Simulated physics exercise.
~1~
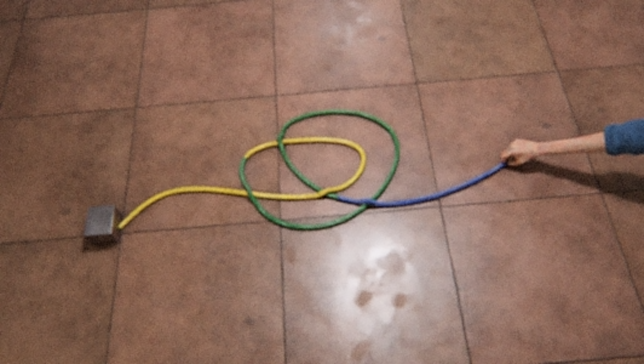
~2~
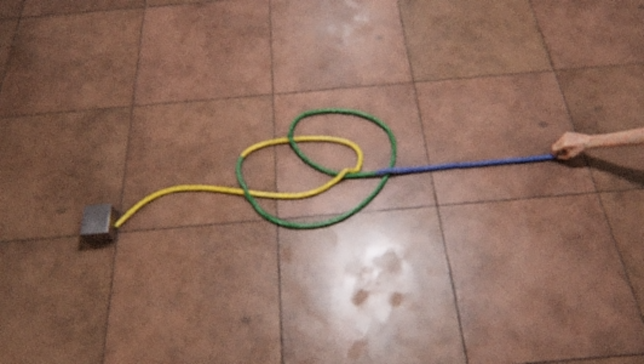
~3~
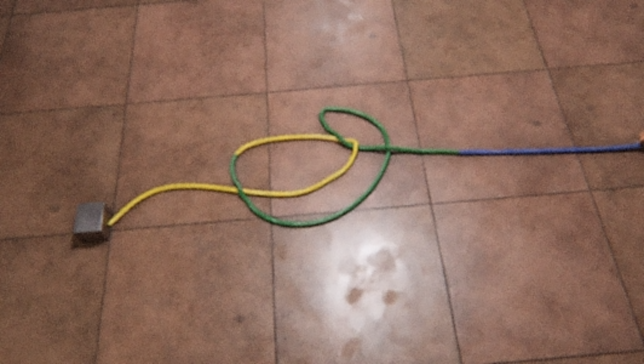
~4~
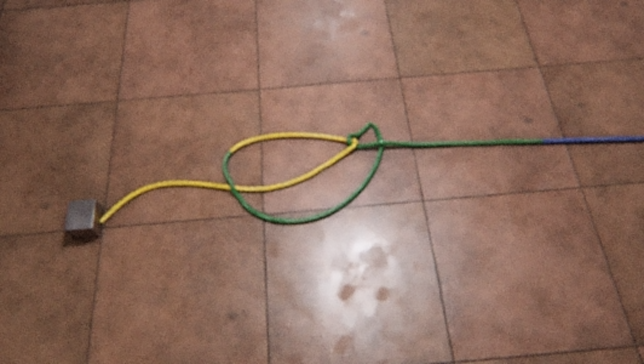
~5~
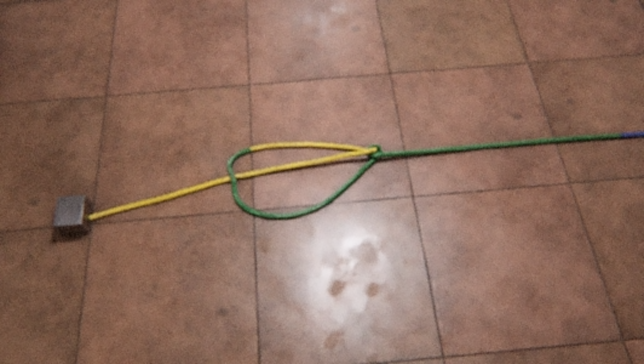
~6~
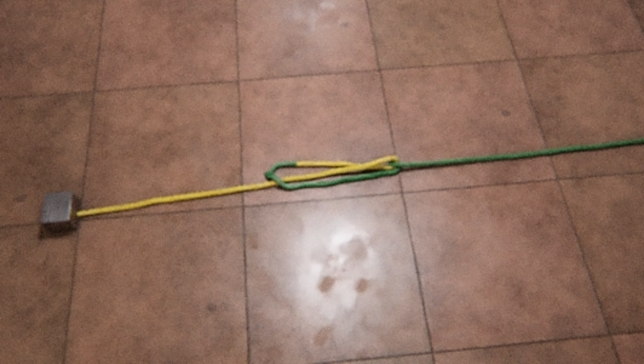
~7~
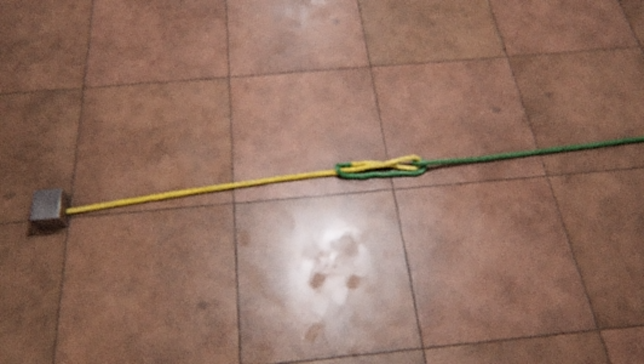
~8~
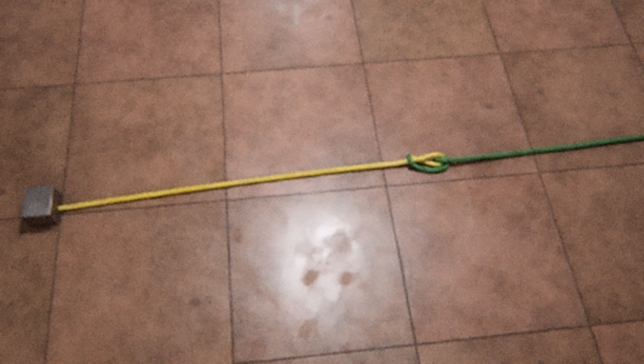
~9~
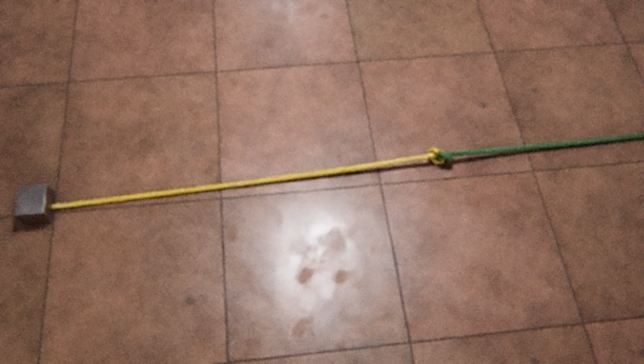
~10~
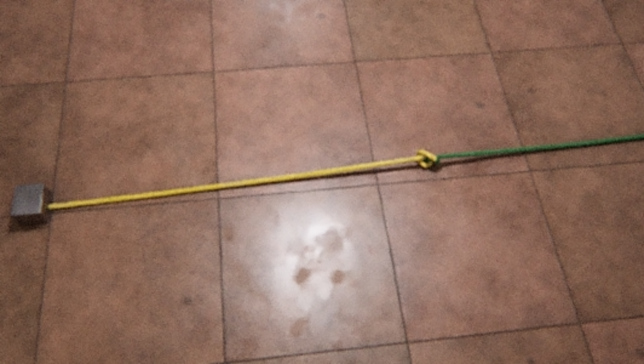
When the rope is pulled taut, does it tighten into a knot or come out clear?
It tightens into a knot. The loops shrink down to a small lump between the yellow and green parts of the rope.
A looped yellow, green and blue rope is pulled right by a hand until it knots.
